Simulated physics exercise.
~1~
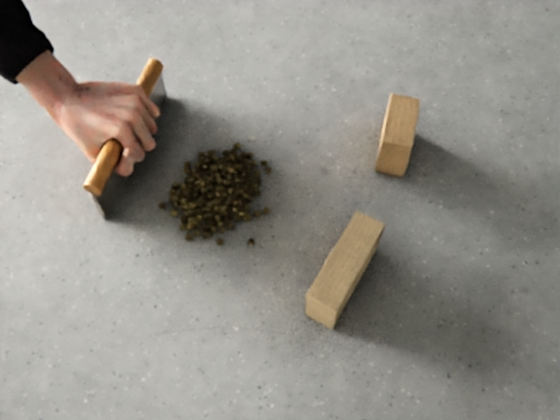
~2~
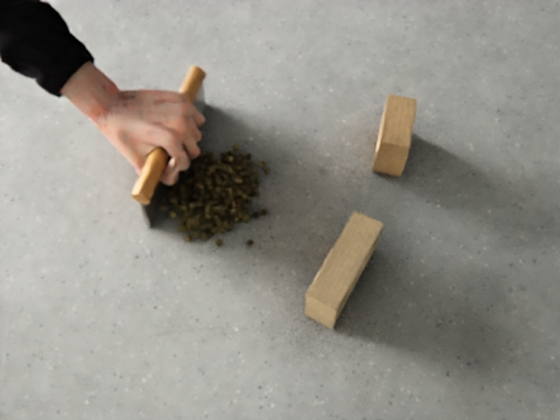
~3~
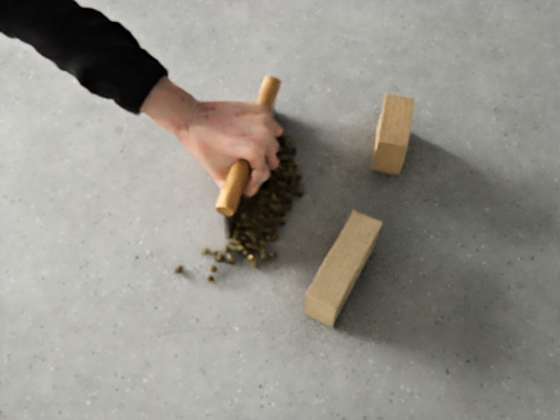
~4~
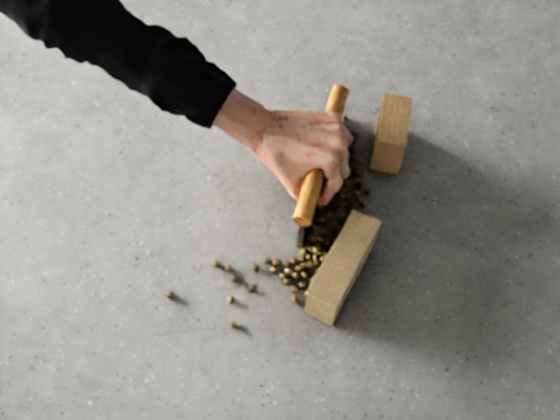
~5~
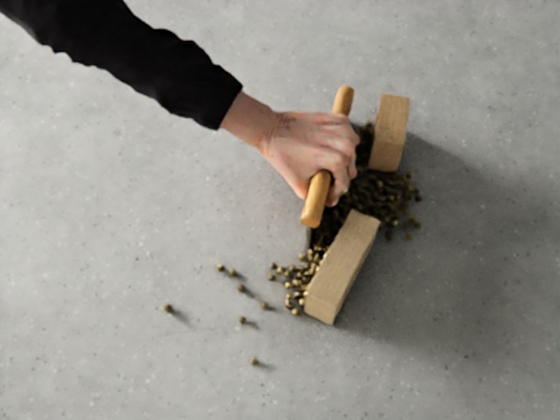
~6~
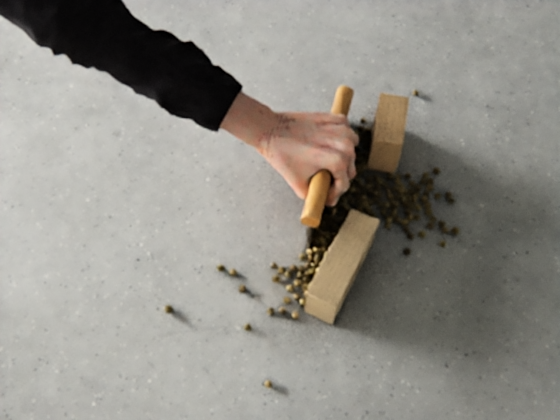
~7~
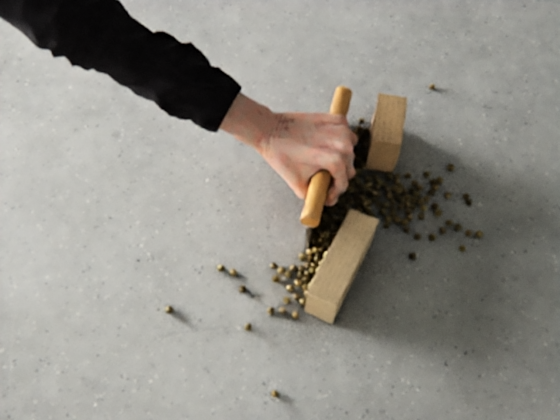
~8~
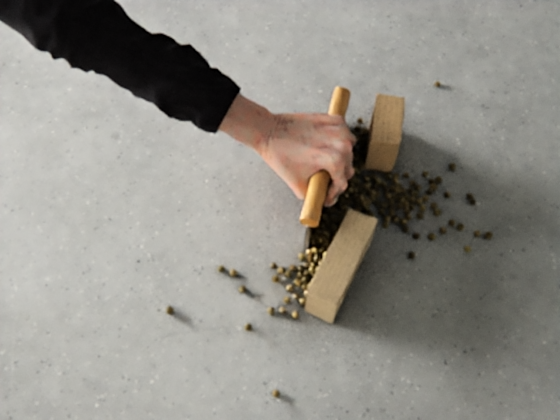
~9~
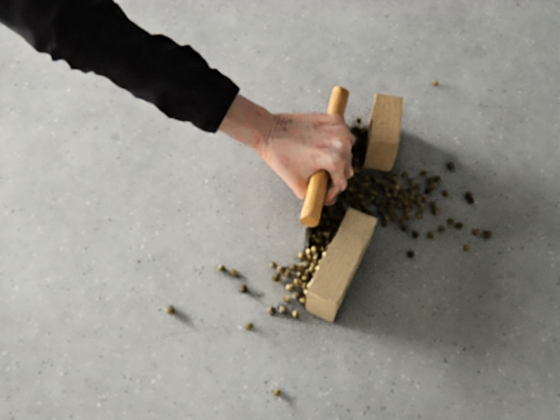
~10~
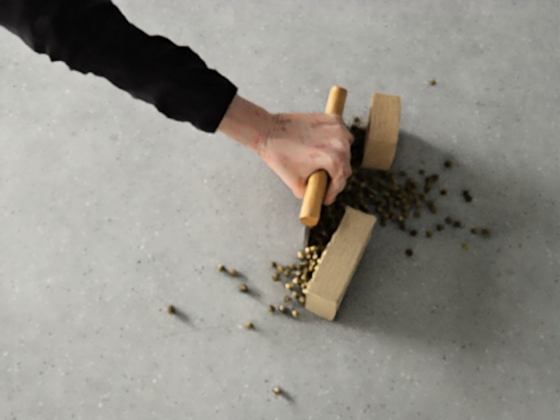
A hand gripping a scraper's wooden handle pushes a pile of small dark pieces rightwards across a grey surface towards two wooden blocks, then stops against them, with some pieces spilled through the gap, many still held before the blocks and a few strays scattered around.
